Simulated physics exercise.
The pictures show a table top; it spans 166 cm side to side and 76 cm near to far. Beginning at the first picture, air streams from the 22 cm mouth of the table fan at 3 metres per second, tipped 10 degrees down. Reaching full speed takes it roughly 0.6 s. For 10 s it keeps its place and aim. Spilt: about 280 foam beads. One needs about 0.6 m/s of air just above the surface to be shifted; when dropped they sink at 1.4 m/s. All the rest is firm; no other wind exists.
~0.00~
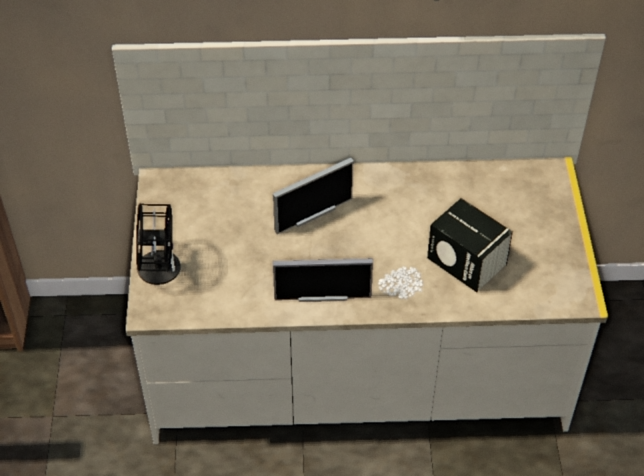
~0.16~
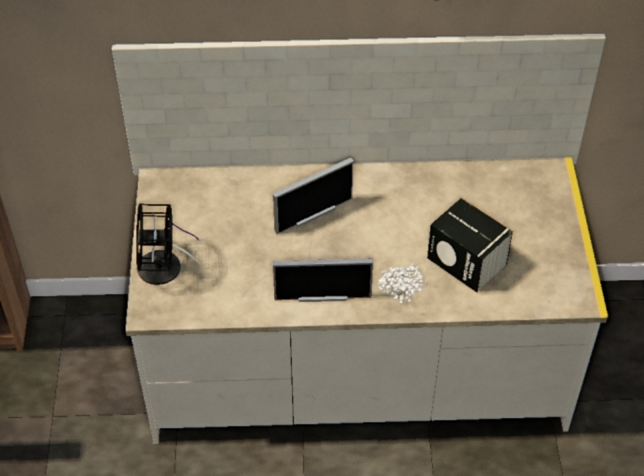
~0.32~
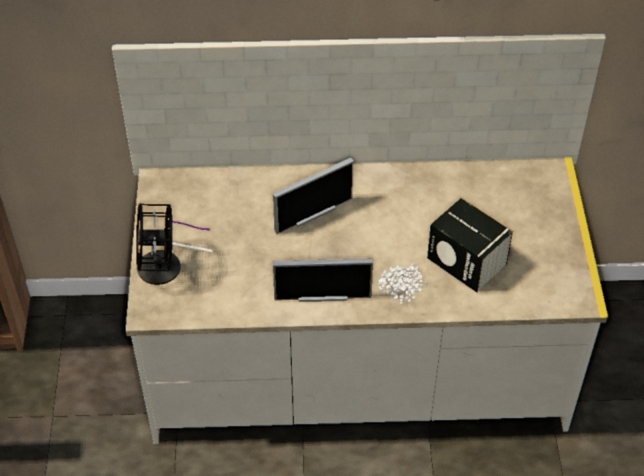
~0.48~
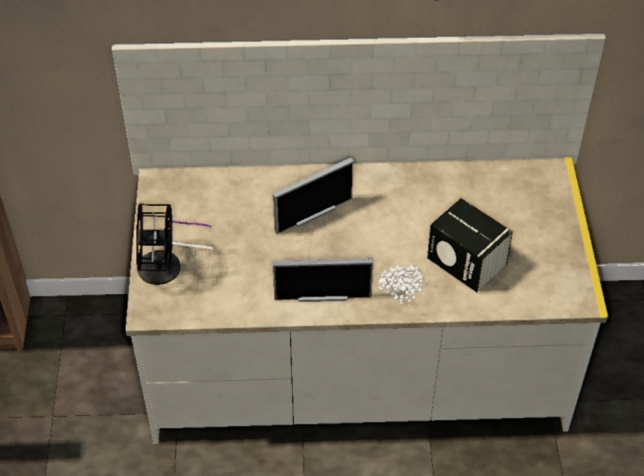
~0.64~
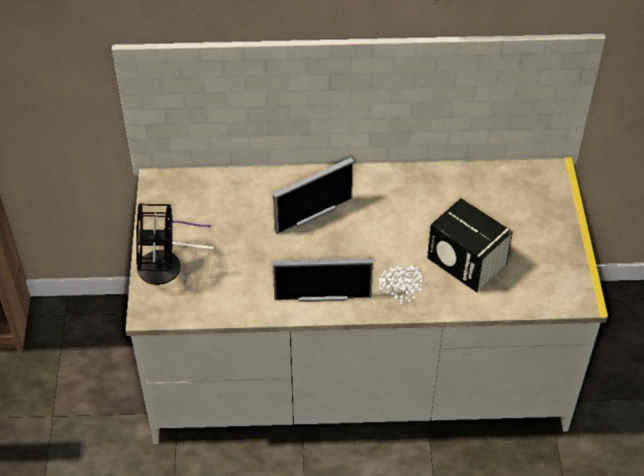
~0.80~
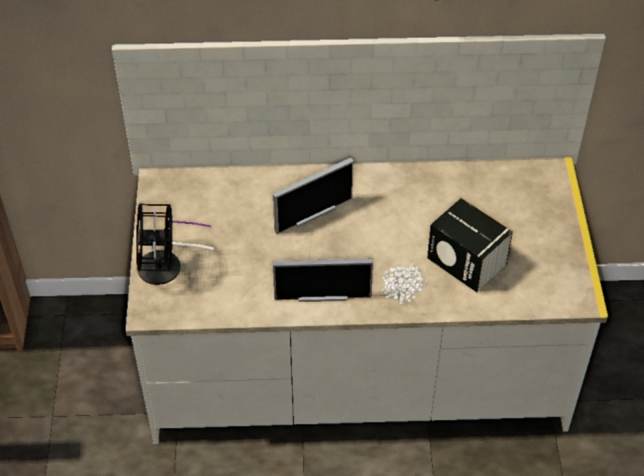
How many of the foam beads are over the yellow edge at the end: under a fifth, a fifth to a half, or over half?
Of the foam beads, less than a fifth end over the yellow edge.
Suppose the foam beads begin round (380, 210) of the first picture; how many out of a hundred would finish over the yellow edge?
90 %.
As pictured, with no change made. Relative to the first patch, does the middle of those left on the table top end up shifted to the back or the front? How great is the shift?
Moved forward, around 15 cm.
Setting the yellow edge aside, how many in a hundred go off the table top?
Estimate: Near 80 %.
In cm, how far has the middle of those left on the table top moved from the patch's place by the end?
Roughly 15 centimetres.
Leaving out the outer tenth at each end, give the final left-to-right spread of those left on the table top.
I'd say close to 10 cm.
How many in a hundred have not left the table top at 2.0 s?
Around 15 in a hundred are still there.
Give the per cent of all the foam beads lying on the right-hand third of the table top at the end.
Roughly 0 in a hundred.
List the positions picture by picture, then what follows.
In the first picture, the middle of the foam beads is near (400, 283), none has stirred yet and the mouth of the table fan is at (154, 238).
In the second picture, the middle of the foam beads is near (401, 282), about 1 % have left their places and the yellow edge is centred on (589, 233).
In the third picture, the middle of the foam beads is near (401, 282), about 1 % have left their places, the top of a book is at (472, 228) and the top of a laptop is at (323, 262).
In the fourth picture, the middle of the foam beads is near (401, 282) and about 1 % have left their places.
In the fifth picture, the middle of the foam beads is near (401, 282) and about 1 % have left their places.
In the sixth picture, the middle of the foam beads is near (405, 285), the farthest in sight from the table fan is at (427, 284) and about 10 % have left their places.
After 2.0 s, 4 % are on the move or not yet settled, 0 % are over the yellow edge; the middle of those still in play is near (410, 315).
After 3.2 s, 3 % are on the move or not yet settled, 0 % are over the yellow edge; the middle of those still in play is near (410, 315).
After 5.5 s, 2 % are on the move or not yet settled, 0 % are over the yellow edge; the middle of those still in play is near (410, 315).
After 10.0 s, at the end, 0 % are over the yellow edge; the middle of those still in play is near (410, 315).
